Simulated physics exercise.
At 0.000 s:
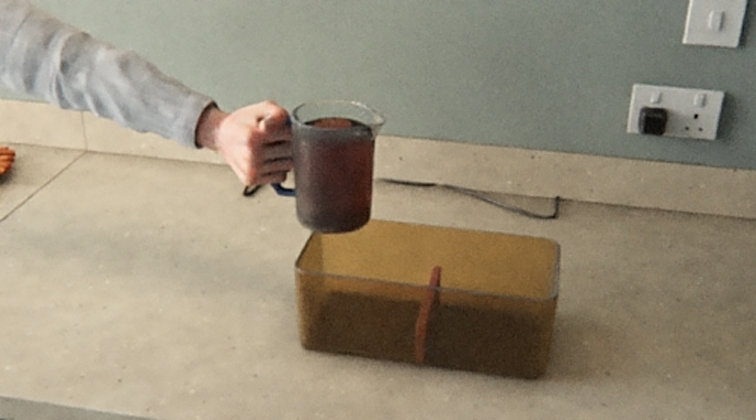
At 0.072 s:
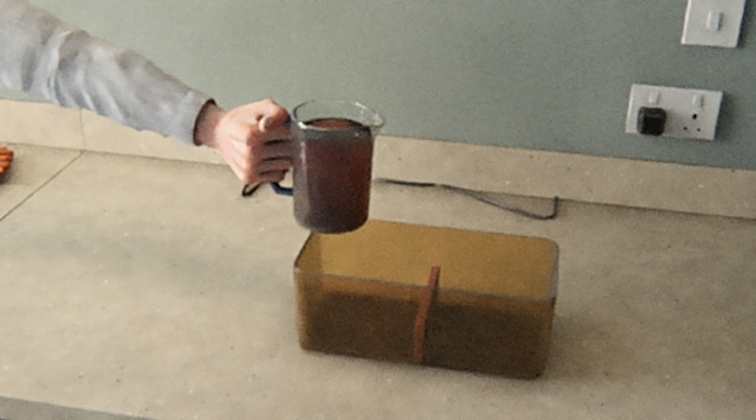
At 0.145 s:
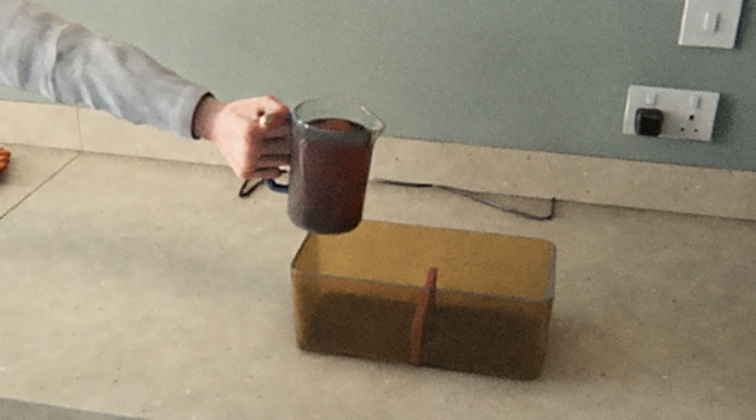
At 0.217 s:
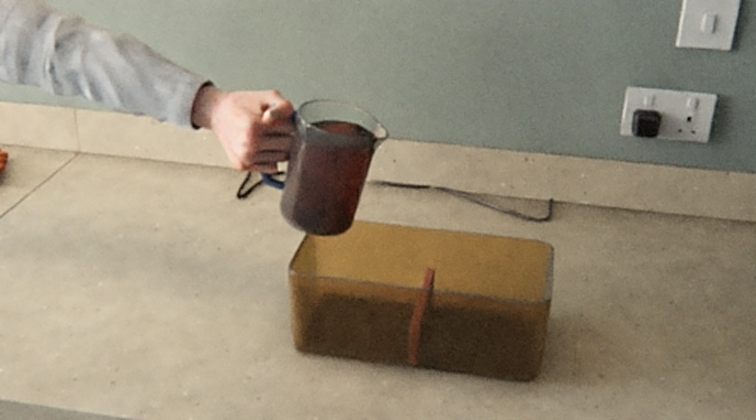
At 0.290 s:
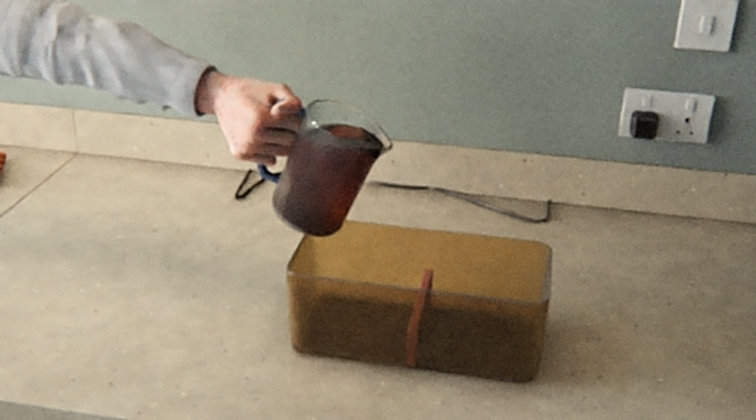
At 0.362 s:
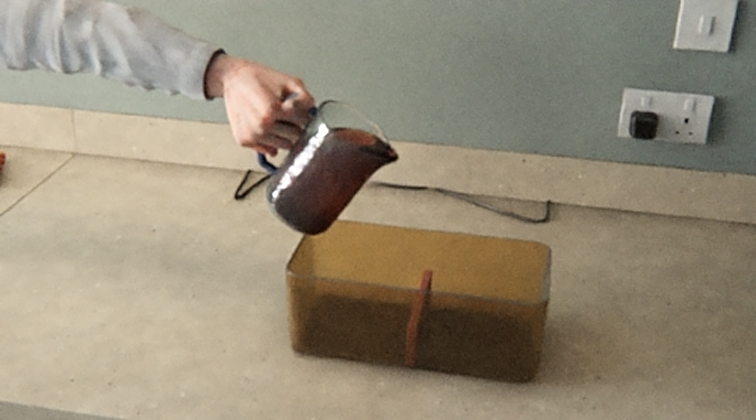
A glass pitcher of dark reddish-brown tea is held by a hand in a grey sleeve reaching in from the left, above a pale speckled counter seen from slightly above. Below it sits a long amber see-through basin with a reddish upright strip, before a grey-green wall with a socket, plug and dark cable. The hand tilts the pitcher steadily rightward until tea reaches its spout, while the view drifts very slightly.
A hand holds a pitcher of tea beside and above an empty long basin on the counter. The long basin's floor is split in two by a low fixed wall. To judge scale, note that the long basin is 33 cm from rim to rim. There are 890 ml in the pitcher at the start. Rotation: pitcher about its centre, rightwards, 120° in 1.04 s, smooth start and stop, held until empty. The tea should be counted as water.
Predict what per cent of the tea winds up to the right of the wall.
Roughly 49 per cent is past the wall.
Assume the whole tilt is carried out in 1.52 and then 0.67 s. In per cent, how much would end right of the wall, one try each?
The first try gives 65 percent and the second 30 percent.
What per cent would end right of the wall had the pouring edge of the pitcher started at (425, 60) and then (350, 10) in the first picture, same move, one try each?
95 then 40 %.
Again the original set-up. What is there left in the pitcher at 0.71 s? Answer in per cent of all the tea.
Fraction remaining: Approx. 64 per cent.
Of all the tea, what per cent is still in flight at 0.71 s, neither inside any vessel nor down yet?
16 %.
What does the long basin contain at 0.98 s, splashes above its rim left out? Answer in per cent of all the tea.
84 %, more or less.
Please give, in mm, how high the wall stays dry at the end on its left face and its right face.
Left side: Around 40 mm. Right side: Around 40 mm.
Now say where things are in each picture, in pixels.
In the first frame, tilt 0°; pouring edge (384, 121); surface from (297, 125) to (375, 133); the long basin's rim runs from (308, 242) to (558, 271); the wall's top is at (430, 294).
In the second frame, tilt 1°; pouring edge (384, 122); surface from (297, 125) to (374, 134).
In the third frame, tilt 6°; pouring edge (385, 127); surface from (297, 126) to (374, 136).
In the fourth frame, tilt 12°; pouring edge (388, 135); surface from (297, 131) to (377, 138).
In the fifth frame, tilt 22°; pouring edge (392, 147); surface from (294, 147) to (385, 143).
In the sixth frame, tilt 32°; pouring edge (396, 160); surface from (288, 155) to (393, 151); 1 per cent is over the edge.
By 0.71 s the tilt is 93° and 63 per cent is still to pour, 1 is left of the wall and 19 right of it.
By 0.98 s the tilt is 119° and 10 per cent is still to pour, 35 is left of the wall and 48 right of it.
By 1.25 s the tilt is 120° and 0 per cent is still to pour, 50 is left of the wall and 49 right of it.
By 1.54 s the tilt is 120° and 0 per cent is still to pour, 50 is left of the wall and 49 right of it.
At rest 50 per cent lies left of the wall, 49 right of it and 1 outside.
